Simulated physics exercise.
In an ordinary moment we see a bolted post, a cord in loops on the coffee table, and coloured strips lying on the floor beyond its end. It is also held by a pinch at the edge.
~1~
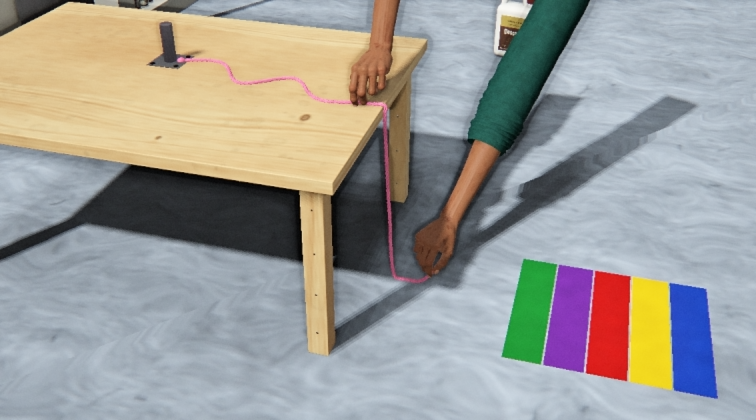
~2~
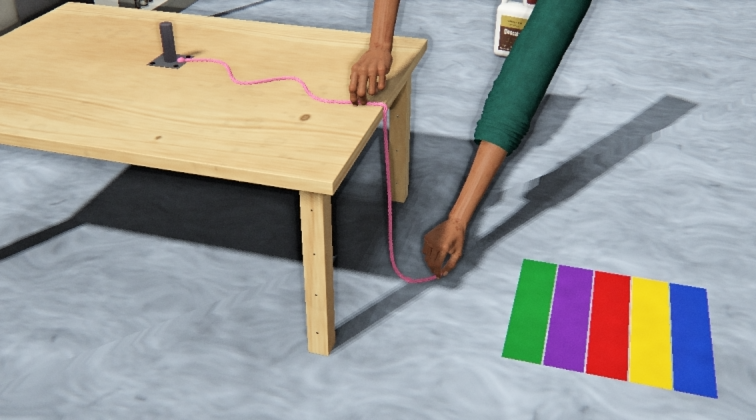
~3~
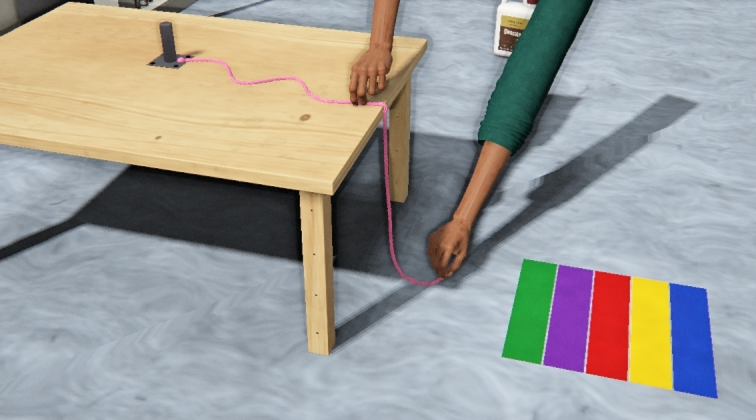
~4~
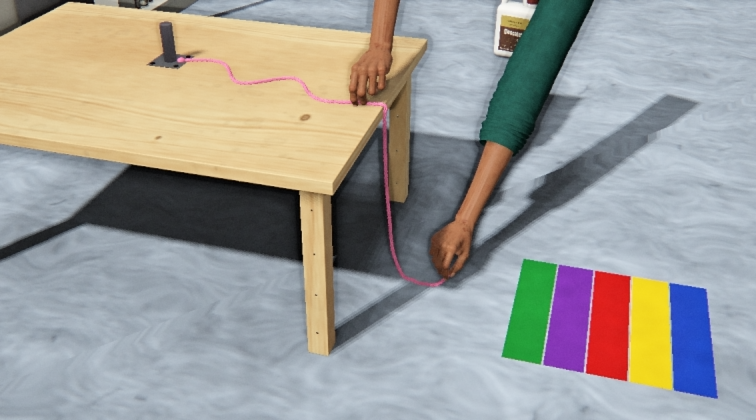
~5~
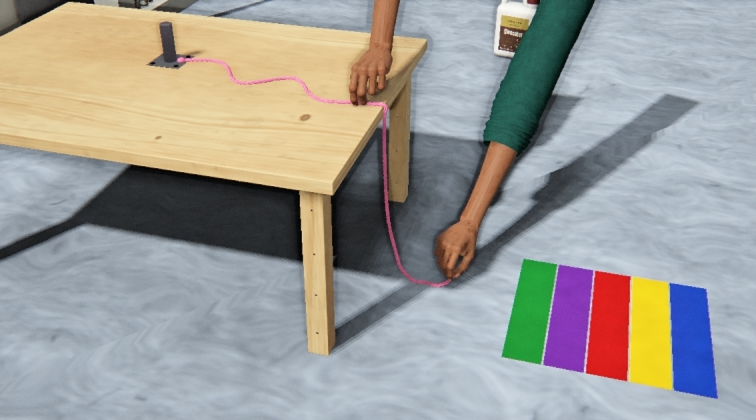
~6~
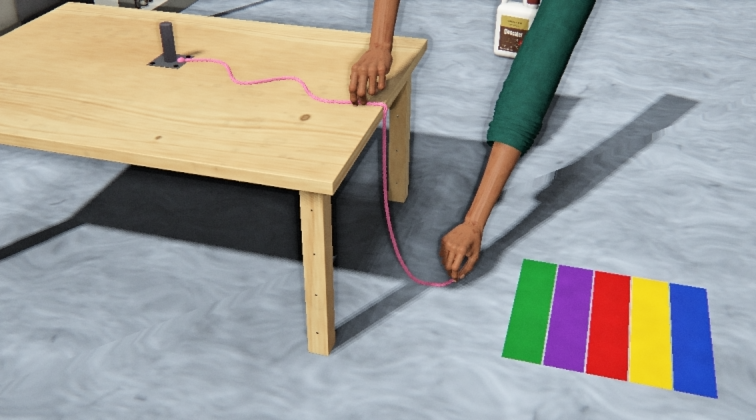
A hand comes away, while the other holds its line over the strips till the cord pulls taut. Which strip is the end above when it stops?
The red one.
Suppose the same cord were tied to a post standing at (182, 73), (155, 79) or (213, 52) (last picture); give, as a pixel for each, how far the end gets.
It works out at around (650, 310), (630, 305) and (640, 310) for the three tries.
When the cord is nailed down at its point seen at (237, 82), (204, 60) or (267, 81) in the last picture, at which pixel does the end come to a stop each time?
Going try by try, I'd put it close to (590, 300), then (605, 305), and finally (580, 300).
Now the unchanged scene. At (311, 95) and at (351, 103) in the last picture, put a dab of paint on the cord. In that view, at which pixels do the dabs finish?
End: (355, 97) and then (396, 116).
Soon after, end near (537, 291); over green.
After that, end near (584, 299); over purple.
At the stop, end near (613, 304); over red. Over red.
